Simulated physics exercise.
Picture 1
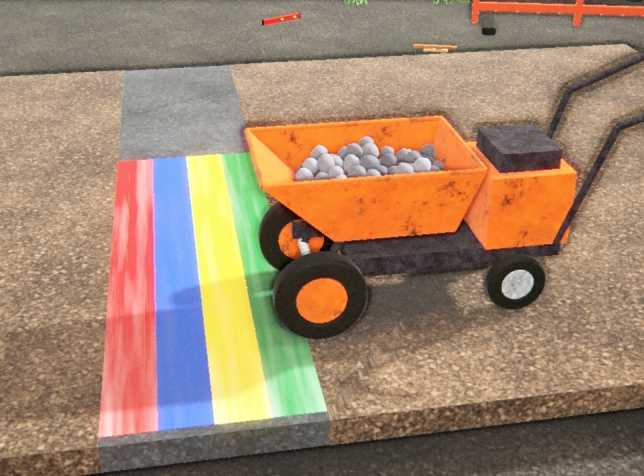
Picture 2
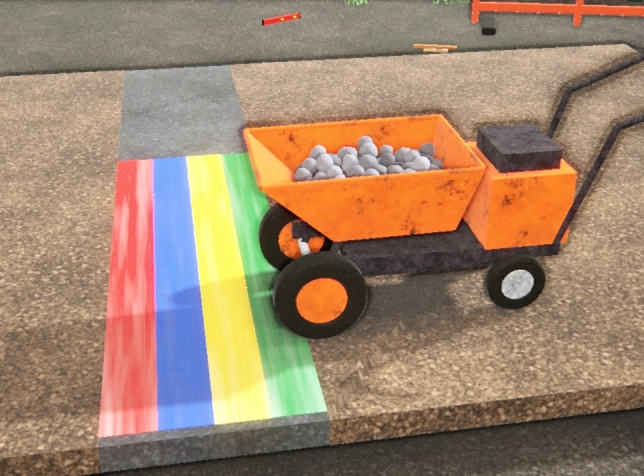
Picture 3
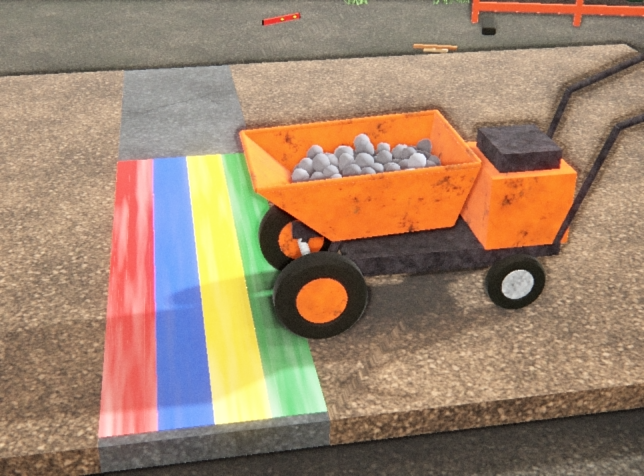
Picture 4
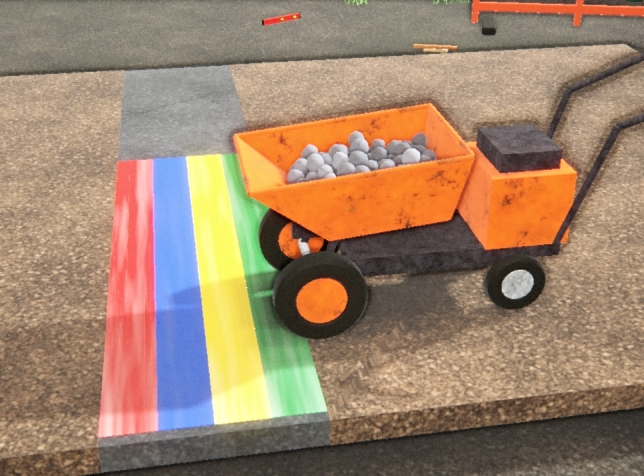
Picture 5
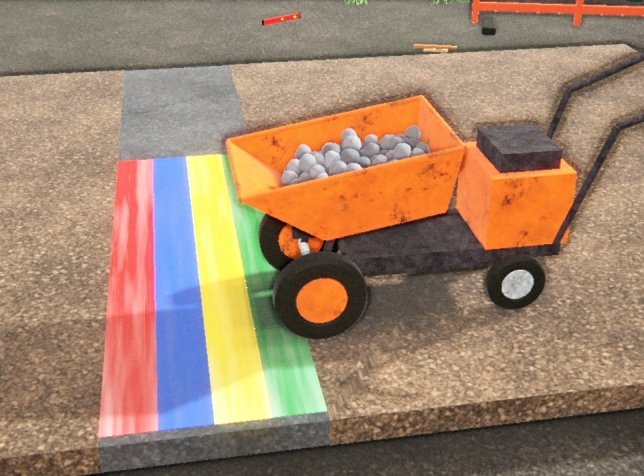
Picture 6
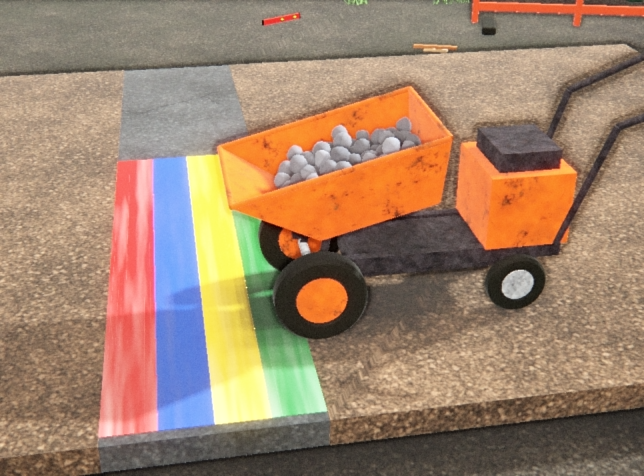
We see an orange power barrow loaded with grey round cobbles, parked beside red, blue, yellow and green bands on a pad. Its skip starts level, then tilts slightly toward the left while the wheels stay still.
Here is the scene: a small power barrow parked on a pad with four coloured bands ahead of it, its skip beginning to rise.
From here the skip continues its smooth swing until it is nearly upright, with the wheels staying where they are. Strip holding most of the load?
Red.
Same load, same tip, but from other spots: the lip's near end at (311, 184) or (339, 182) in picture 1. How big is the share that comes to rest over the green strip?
In order, close to 0 and 0 in a hundred.
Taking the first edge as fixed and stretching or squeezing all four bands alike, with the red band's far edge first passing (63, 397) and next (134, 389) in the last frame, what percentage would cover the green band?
In order, 0 % and 0 %.
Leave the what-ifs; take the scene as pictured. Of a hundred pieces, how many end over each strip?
Percentages: Green 0, yellow 0, blue 15, red 40.
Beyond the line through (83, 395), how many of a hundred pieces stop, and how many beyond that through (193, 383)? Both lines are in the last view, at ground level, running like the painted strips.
Roughly 20 and 90 %.
Soon after the last picture, skip tipped steeply; all in the skip.
A little later, skip tipped steeply; about two thirds in the skip; a small part over the blue strip; about a quarter over the red strip; a stray few off the paint.
Later still, skip tipped right over; a small part in the skip; about a quarter over the blue strip; about a third over the red strip; about a third off the paint.
At rest, skip tipped right over; a small part in the skip; none over the green strip; none over the yellow strip; about a quarter over the blue strip; about a third over the red strip; about a third off the paint.
